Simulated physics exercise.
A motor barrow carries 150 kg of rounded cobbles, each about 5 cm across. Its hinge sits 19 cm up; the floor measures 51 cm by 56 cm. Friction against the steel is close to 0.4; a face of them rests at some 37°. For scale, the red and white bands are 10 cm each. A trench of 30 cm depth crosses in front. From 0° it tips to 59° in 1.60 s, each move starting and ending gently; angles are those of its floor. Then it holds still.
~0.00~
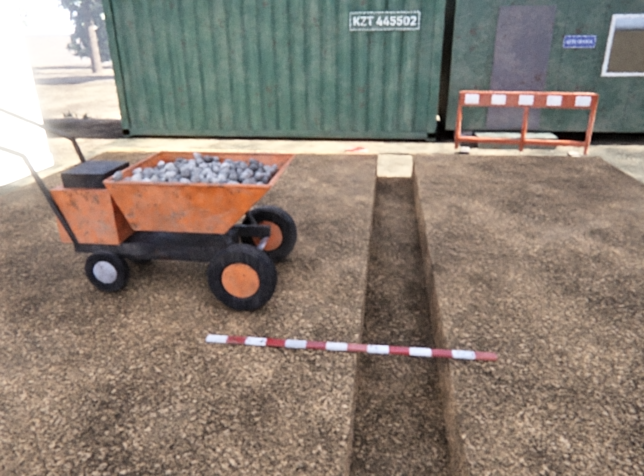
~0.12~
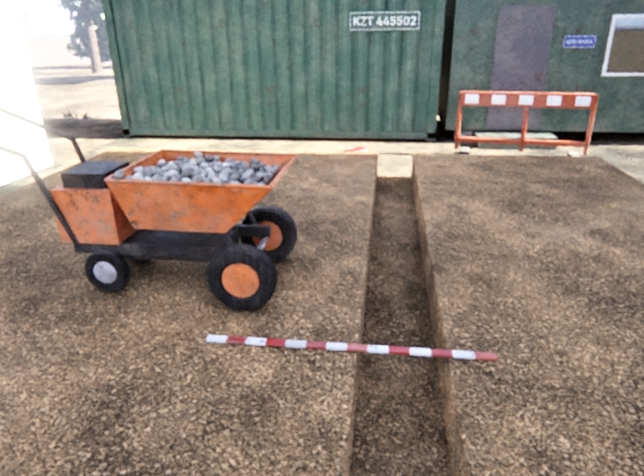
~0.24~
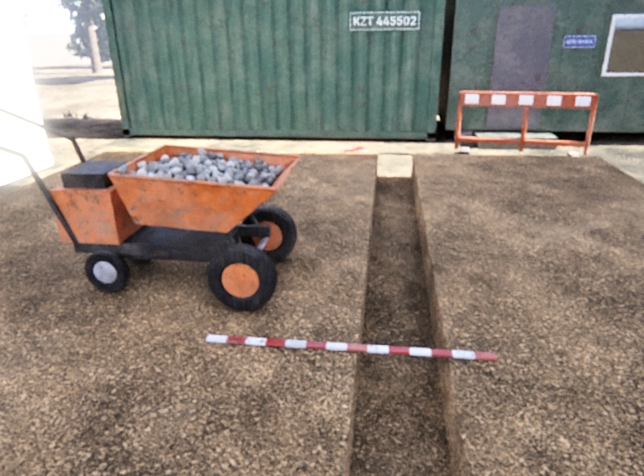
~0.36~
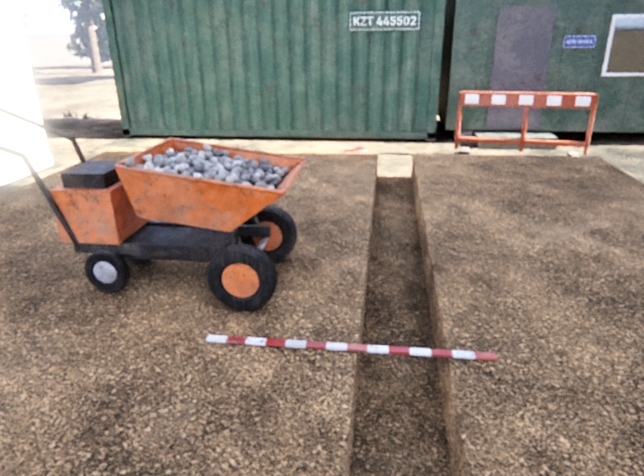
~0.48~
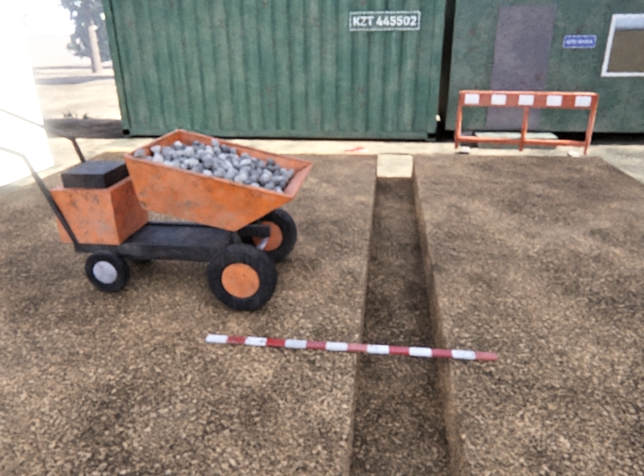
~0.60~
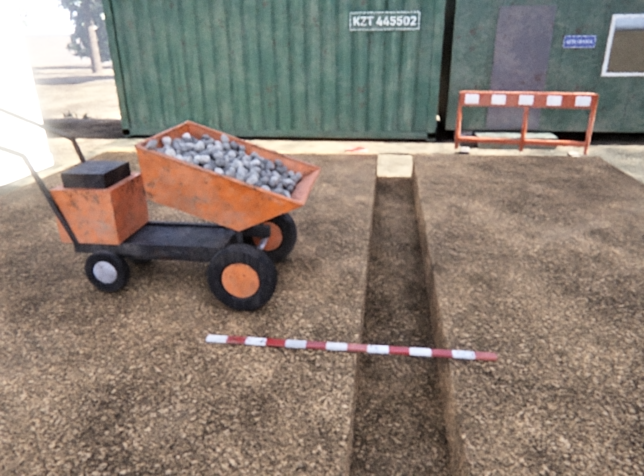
Orange motor barrow loaded with grey rounded stones gradually tilting its skip towards the right, beside a narrow trench, its wheels staying still.
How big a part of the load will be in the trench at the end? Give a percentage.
Roughly 99 per cent ends in the trench.
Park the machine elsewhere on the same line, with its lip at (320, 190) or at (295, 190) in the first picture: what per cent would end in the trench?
First some 80, then 100 per cent.
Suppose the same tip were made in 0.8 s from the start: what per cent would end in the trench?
Then about 100 per cent.
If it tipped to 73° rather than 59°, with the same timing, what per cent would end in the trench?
Then about 100 per cent.
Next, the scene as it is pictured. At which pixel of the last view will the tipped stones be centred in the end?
Their middle is at about (395, 319).
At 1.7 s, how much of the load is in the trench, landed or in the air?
Some 30 per cent.
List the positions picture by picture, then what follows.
In the first picture, lip at (270, 187), floor tilted 0°, highest stones at (206, 166).
In the second picture, the skip is at 1°, its lip at (272, 188); the top of the load is at (207, 165); the stones move at 0.1 m/s on average.
In the third picture, lip at (277, 190), floor tilted 4°, highest stones at (206, 163); the stones move at 0.3 m/s on average.
In the fourth picture, the skip is at 8°, its lip at (284, 193); the top of the load is at (179, 156); the stones move at 0.4 m/s on average.
In the fifth picture, the skip is at 13°, its lip at (293, 198); the top of the load is at (187, 150); the stones move at 0.4 m/s on average.
In the sixth picture, the skip is at 19°, its lip at (303, 205); the top of the load is at (187, 143); the stones move at 0.5 m/s on average.
After 1.2 s the floor is at 50°; 100 % in the skip; the foremost stones are at (341, 229).
After 1.7 s the floor is at 59°; 67 % in the skip, 4 % short of the trench, 29 % in the trench; the foremost stones are at (428, 333).
After 2.0 s the floor is at 59°; 38 % in the skip, 3 % short of the trench, 59 % in the trench; the foremost stones are at (430, 325).
After 4.0 s the floor is at 59°; 0 % in the skip, 1 % short of the trench, 99 % in the trench; the foremost stones are at (431, 329).
